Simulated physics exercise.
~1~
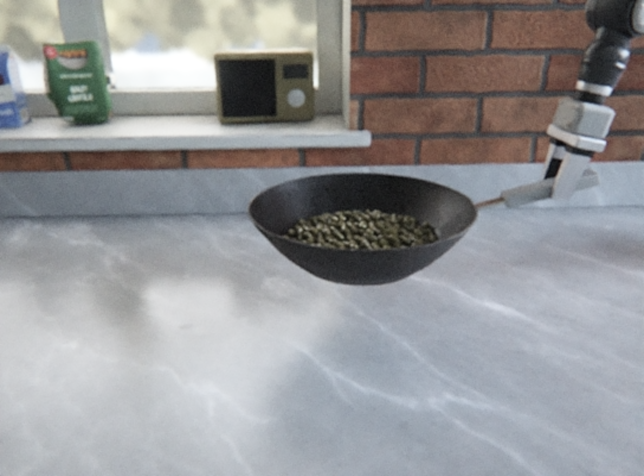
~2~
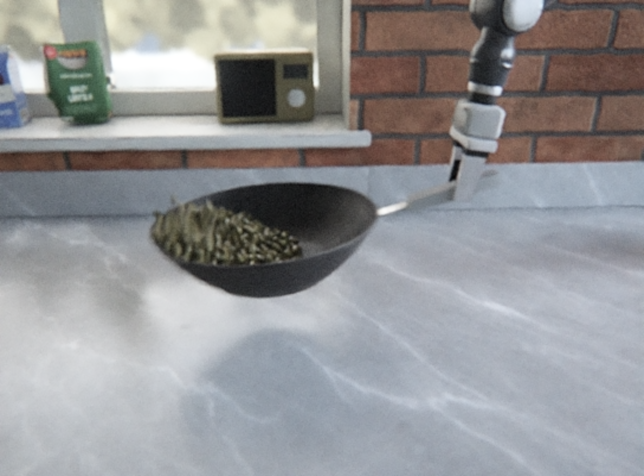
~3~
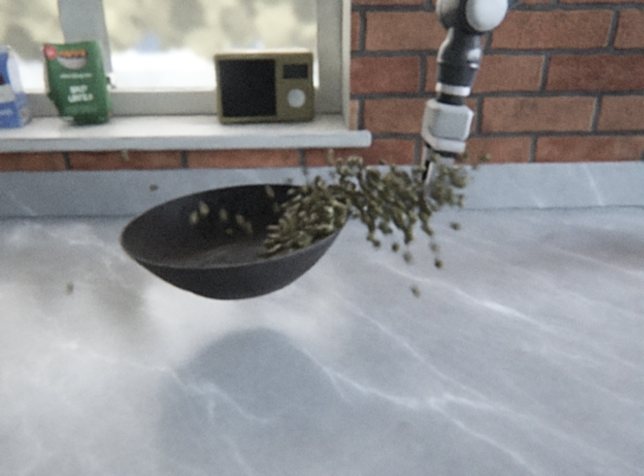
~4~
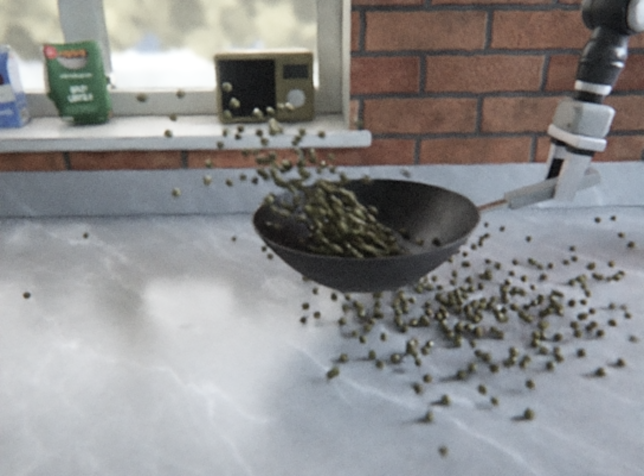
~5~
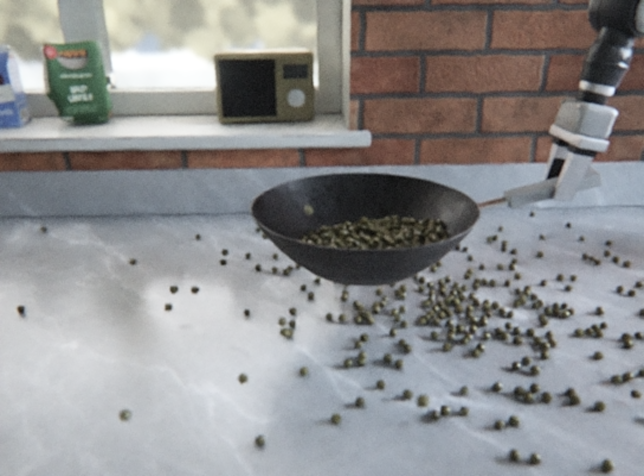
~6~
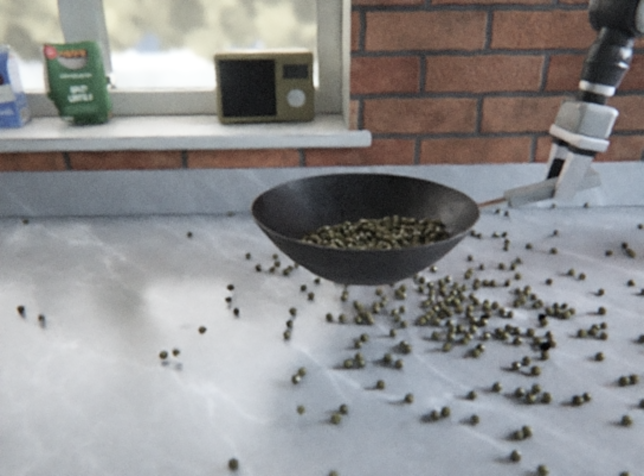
A robot arm swung a dark wok of small greenish beads left and then back right, tossing many over the rim, and ended holding it level, still partly filled, with plenty of beads scattered across the grey marbled counter.
